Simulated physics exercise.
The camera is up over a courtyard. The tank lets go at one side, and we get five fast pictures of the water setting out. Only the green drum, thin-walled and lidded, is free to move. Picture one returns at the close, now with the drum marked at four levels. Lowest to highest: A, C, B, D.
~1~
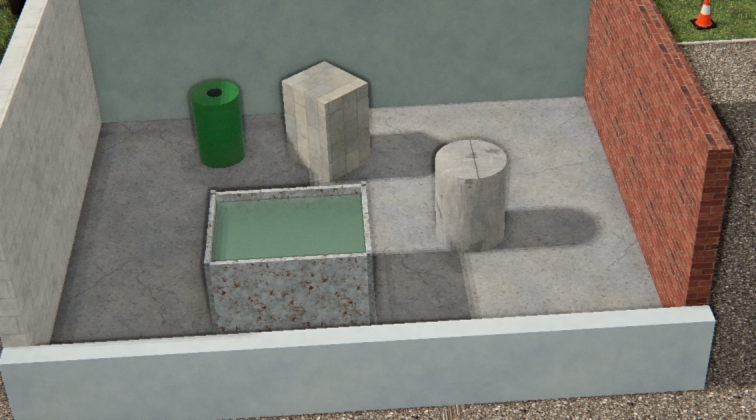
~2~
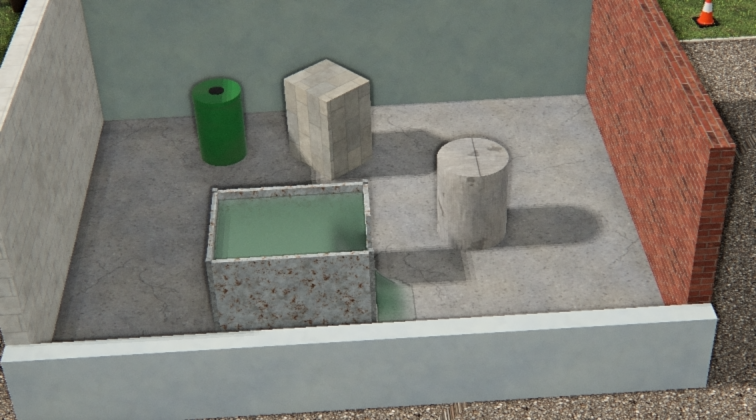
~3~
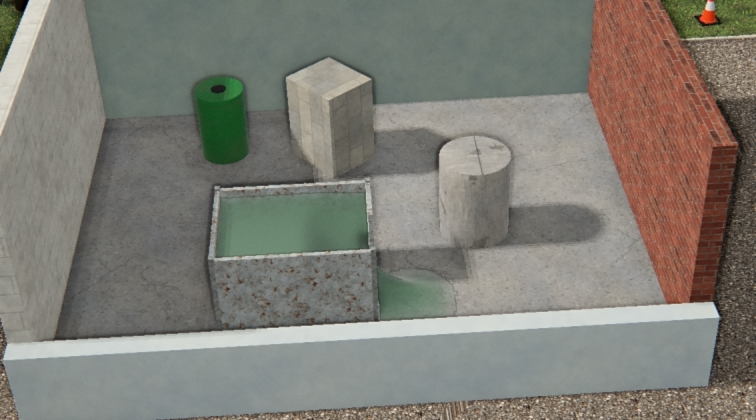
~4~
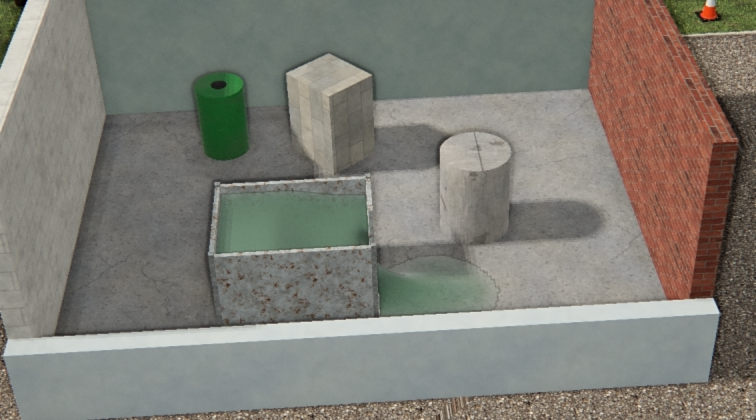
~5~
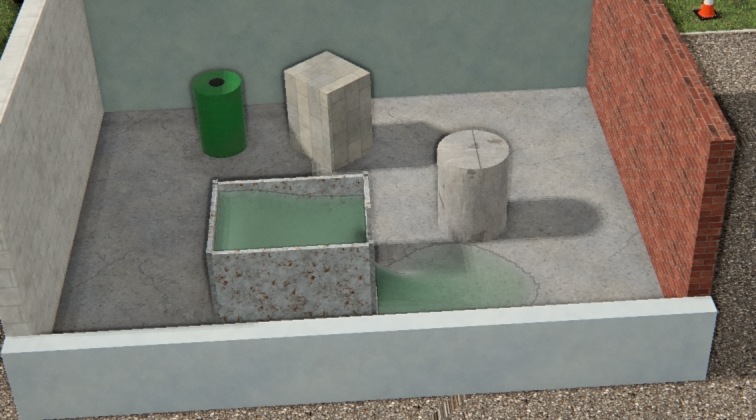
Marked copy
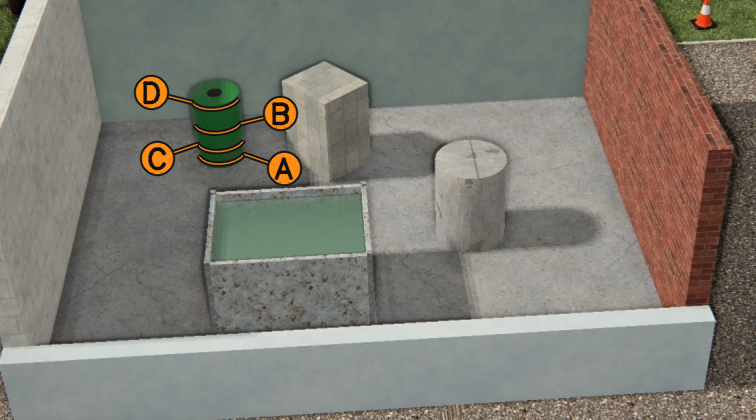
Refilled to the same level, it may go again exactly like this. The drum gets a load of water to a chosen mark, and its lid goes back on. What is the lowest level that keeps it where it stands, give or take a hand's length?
The answer is mark A.
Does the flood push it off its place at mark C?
No, not at all.
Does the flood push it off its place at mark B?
No, not at all.
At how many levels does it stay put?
All of the four.
On the marked copy, A at (221, 164); B at (217, 133); C at (219, 151); D at (214, 109); from the bottom up A, C, B, D.
With A, it does not move.
With B, it does not move.
With C, it does not move.
With D, it does not move.
